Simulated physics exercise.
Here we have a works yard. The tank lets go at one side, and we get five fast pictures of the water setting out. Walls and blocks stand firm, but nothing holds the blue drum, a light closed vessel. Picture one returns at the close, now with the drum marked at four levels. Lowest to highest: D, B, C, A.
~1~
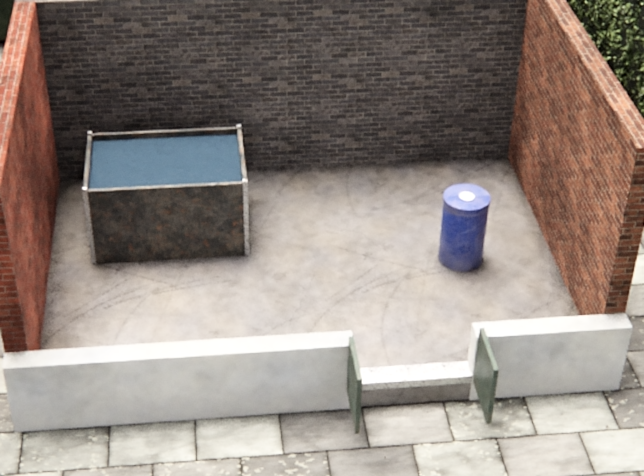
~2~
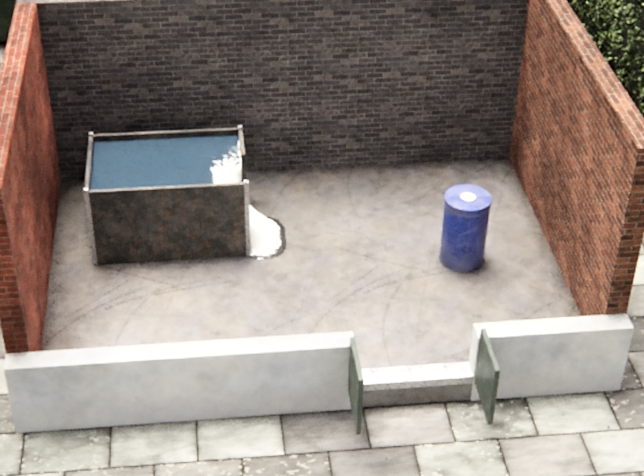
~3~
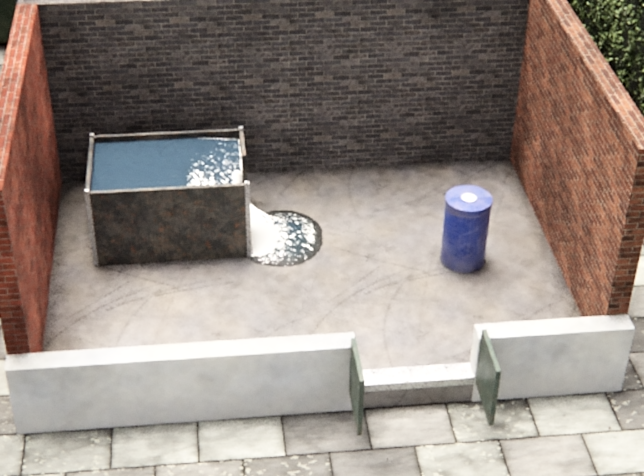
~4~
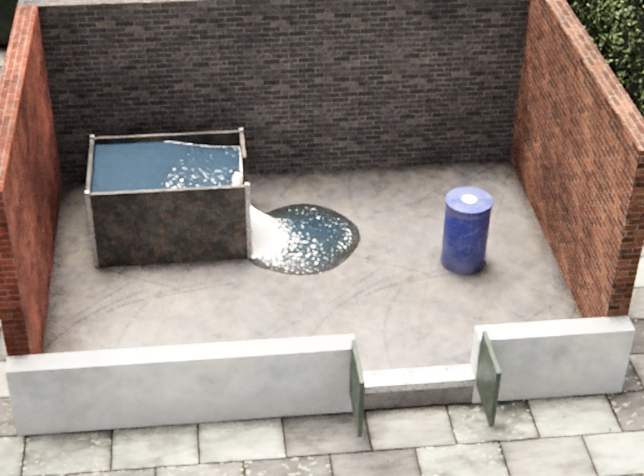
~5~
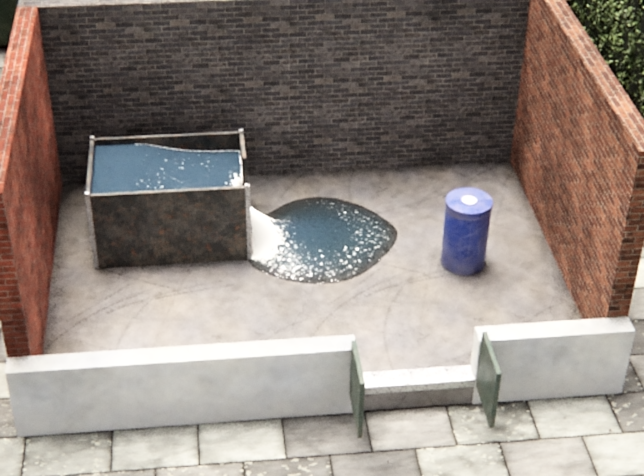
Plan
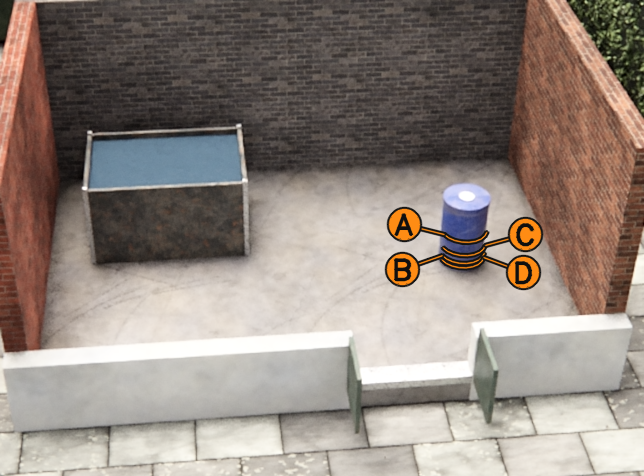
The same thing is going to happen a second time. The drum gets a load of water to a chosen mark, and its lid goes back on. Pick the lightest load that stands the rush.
Level A.
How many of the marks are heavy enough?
One of the four.
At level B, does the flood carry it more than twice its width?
Yes.
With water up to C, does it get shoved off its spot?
Yes, it does.
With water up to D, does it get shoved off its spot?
Yes.
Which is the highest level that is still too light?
It is C.
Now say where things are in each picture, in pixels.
The first picture shows lid of the blue drum at (467, 197); tank full, its middle at (166, 163); open gate at (412, 330).
In the second picture, 1 % of the ground under water, its edge towards the drum at (279, 238).
In the third picture, 4 % of the ground under water, its edge towards the drum at (313, 243).
In the fourth picture, 6 % of the ground under water, its edge towards the drum at (349, 243).
The fifth picture shows lid of the blue drum at (469, 201); 10 % of the ground under water, its edge towards the drum at (386, 241).
In orange, A at (468, 242); B at (466, 263); C at (467, 255); D at (466, 267); from the bottom up D, B, C, A.
If A is chosen, it does not move.
If B is chosen, it is pushed about 4 times its own width away.
If C is chosen, it is pushed about its own width away.
If D is chosen, it is pushed about 5 times its own width away.
